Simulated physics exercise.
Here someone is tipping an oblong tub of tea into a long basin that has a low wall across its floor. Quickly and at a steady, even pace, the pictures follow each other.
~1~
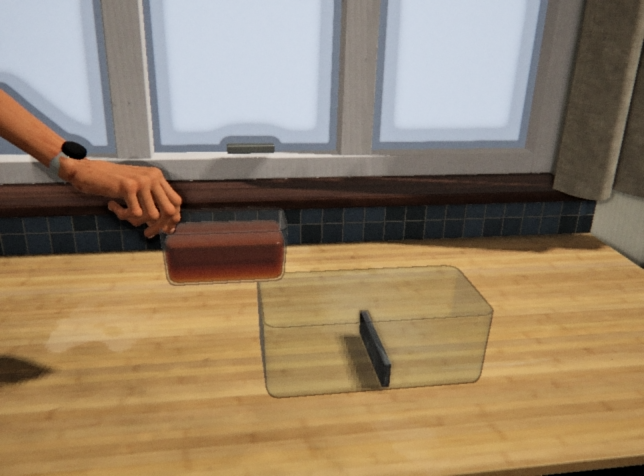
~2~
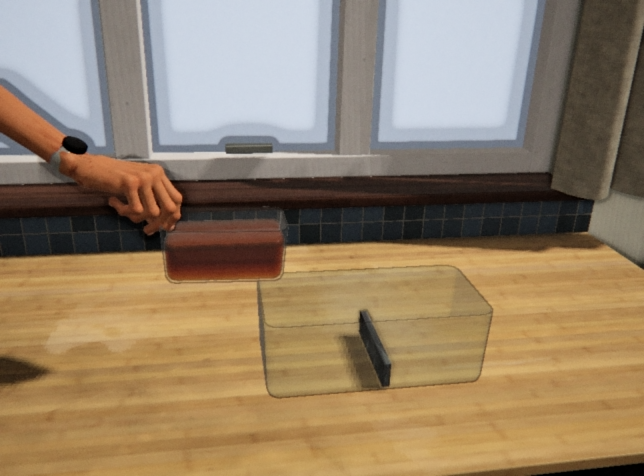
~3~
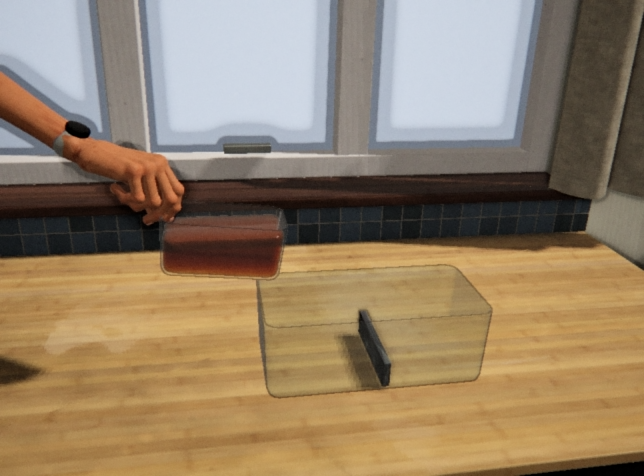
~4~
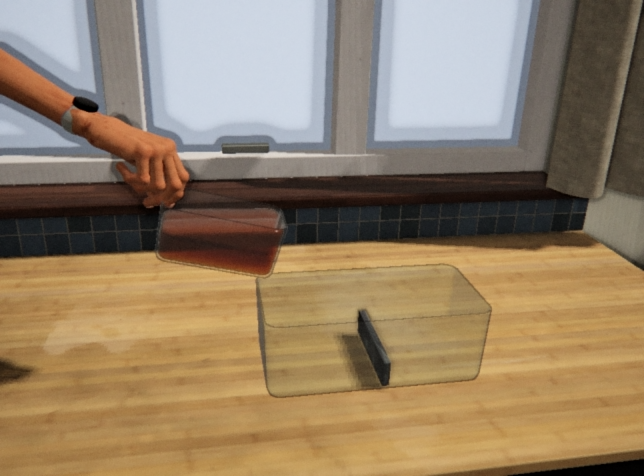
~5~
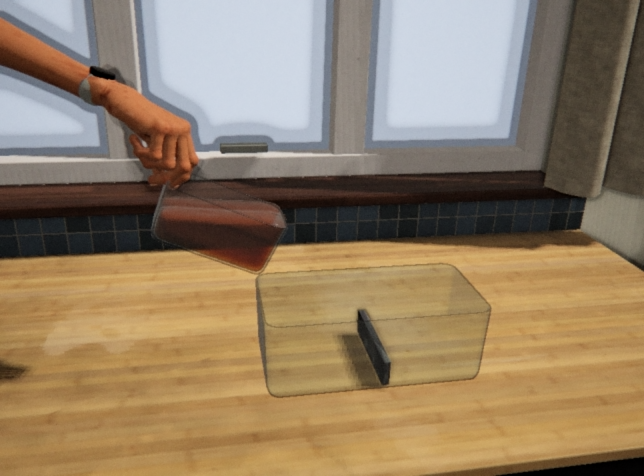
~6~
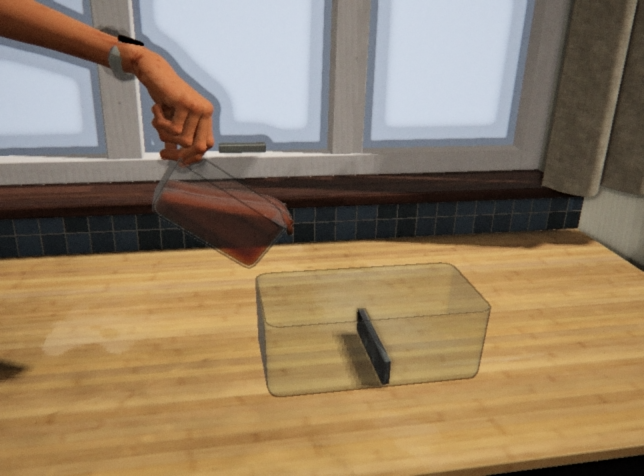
On a wooden counter by a window, a hand held a clear tub of reddish-brown tea beside a long see-through basin with a low dark wall inside, then tilted it steadily further to the right.
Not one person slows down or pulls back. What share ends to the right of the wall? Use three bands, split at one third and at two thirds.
Between a third and two thirds ends up there.
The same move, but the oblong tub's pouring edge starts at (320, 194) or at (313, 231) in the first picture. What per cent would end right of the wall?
Try one: 65 %; try two: 60 %.
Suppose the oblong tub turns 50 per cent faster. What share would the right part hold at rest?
Result: Roughly 25 %.
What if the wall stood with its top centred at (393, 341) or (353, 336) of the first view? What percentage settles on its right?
Case 1: 25 %; case 2: 70 %.
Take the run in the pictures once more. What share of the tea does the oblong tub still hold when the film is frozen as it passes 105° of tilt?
Roughly 20 %.
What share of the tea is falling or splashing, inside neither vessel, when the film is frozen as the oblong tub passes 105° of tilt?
It comes to around 60 per cent.
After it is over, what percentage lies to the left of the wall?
50 in a hundred.
A moment on, the tilt is 105° and 22 per cent is still to pour, 18 is left of the wall and 0 right of it.
Next, the tilt is 119° and 0 per cent is still to pour, 37 is left of the wall and 56 right of it.
Then the tilt is 119° and 0 per cent is still to pour, 45 is left of the wall and 41 right of it.
Later the tilt is 119° and 0 per cent is still to pour, 51 is left of the wall and 45 right of it.
At rest 51 per cent lies left of the wall, 45 right of it and 4 outside.
